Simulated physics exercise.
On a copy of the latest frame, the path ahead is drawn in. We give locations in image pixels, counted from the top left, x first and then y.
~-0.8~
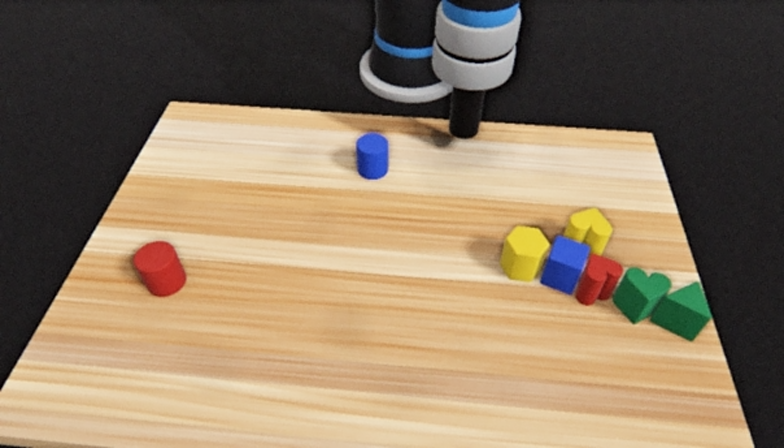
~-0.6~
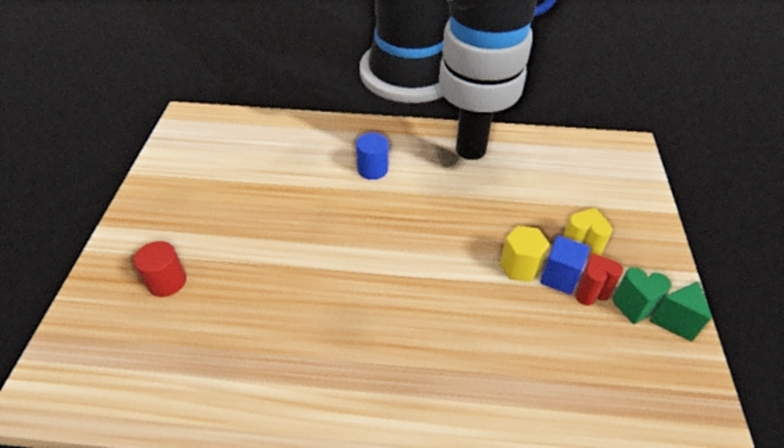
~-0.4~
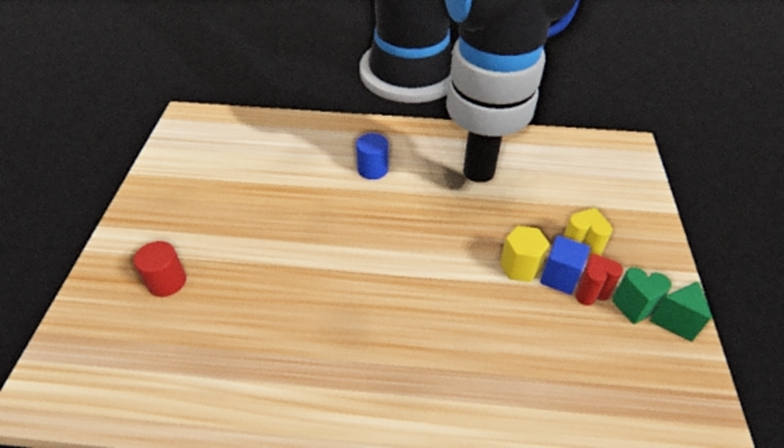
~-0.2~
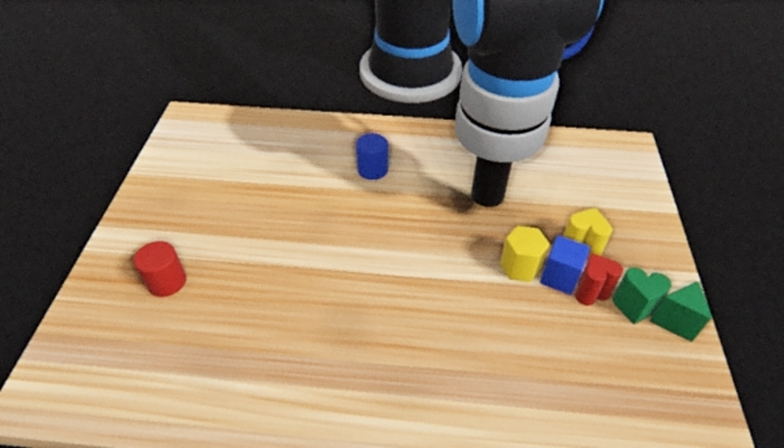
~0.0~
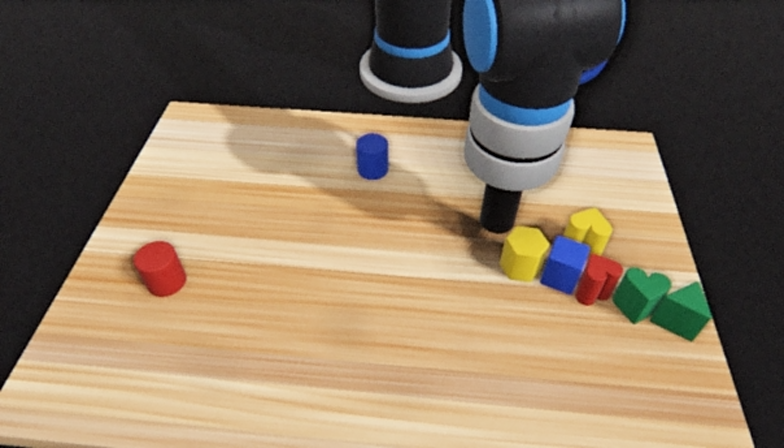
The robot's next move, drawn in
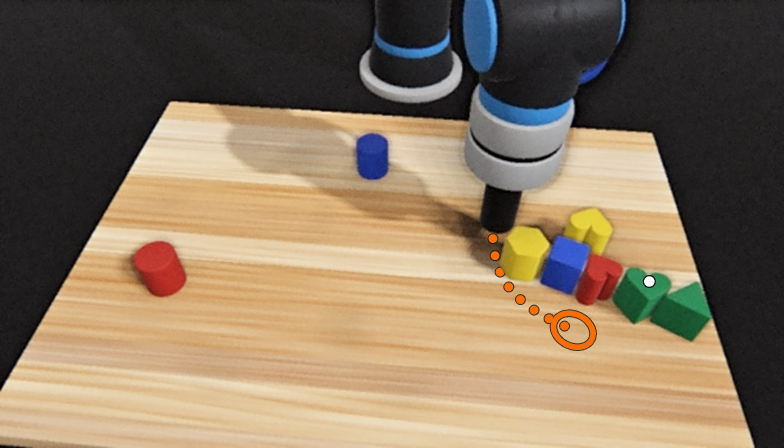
A robot arm with a black rod reaches over the far edge of a light wooden board against a dark background, seen from above at an angle. A blue cylinder sits near the back, a red one at left, and yellow, blue, red and green blocks cluster at right. The rod moves steadily forward and slightly right to beside the yellow six-sided block, while the blocks and camera stay still.
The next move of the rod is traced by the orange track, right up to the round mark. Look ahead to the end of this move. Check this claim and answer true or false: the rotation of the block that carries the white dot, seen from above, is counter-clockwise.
That claim is false.
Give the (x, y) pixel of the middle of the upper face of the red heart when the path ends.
Its top centre lands on (637, 254).
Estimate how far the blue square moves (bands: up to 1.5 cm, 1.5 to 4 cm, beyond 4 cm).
Verdict: More than 4 cm.
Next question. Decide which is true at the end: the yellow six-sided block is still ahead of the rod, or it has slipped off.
It is driven along in front.
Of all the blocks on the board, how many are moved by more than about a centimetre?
Of all the blocks, three or more travel more than a centimetre.
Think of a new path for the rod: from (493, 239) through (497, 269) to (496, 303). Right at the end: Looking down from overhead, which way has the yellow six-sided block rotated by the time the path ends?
Anticlockwise.
Drawn move, from (493, 239) by way of (501, 273) and (529, 306) to (573, 330); the dot is on the green heart.
The first path, step by step. One third of the way, rod at (505, 257); yellow six-sided block at (546, 264), turned 30° anticlockwise; blue square at (584, 260), turned 20° anticlockwise; red heart at (617, 266), turned 20° anticlockwise; green heart at (657, 280), turned 20° clockwise.
Two thirds of the way, rod at (536, 291); yellow six-sided block at (582, 294), turned 50° anticlockwise; blue square at (608, 273), turned 65° anticlockwise; red heart at (633, 261), turned 60° anticlockwise; green heart at (667, 274), turned 55° clockwise.
At the end, rod at (581, 314); yellow six-sided block at (630, 312), turned 70° anticlockwise; blue square at (623, 277), turned 100° anticlockwise; red heart at (637, 254), turned 70° anticlockwise; green heart at (671, 272), turned 65° clockwise.
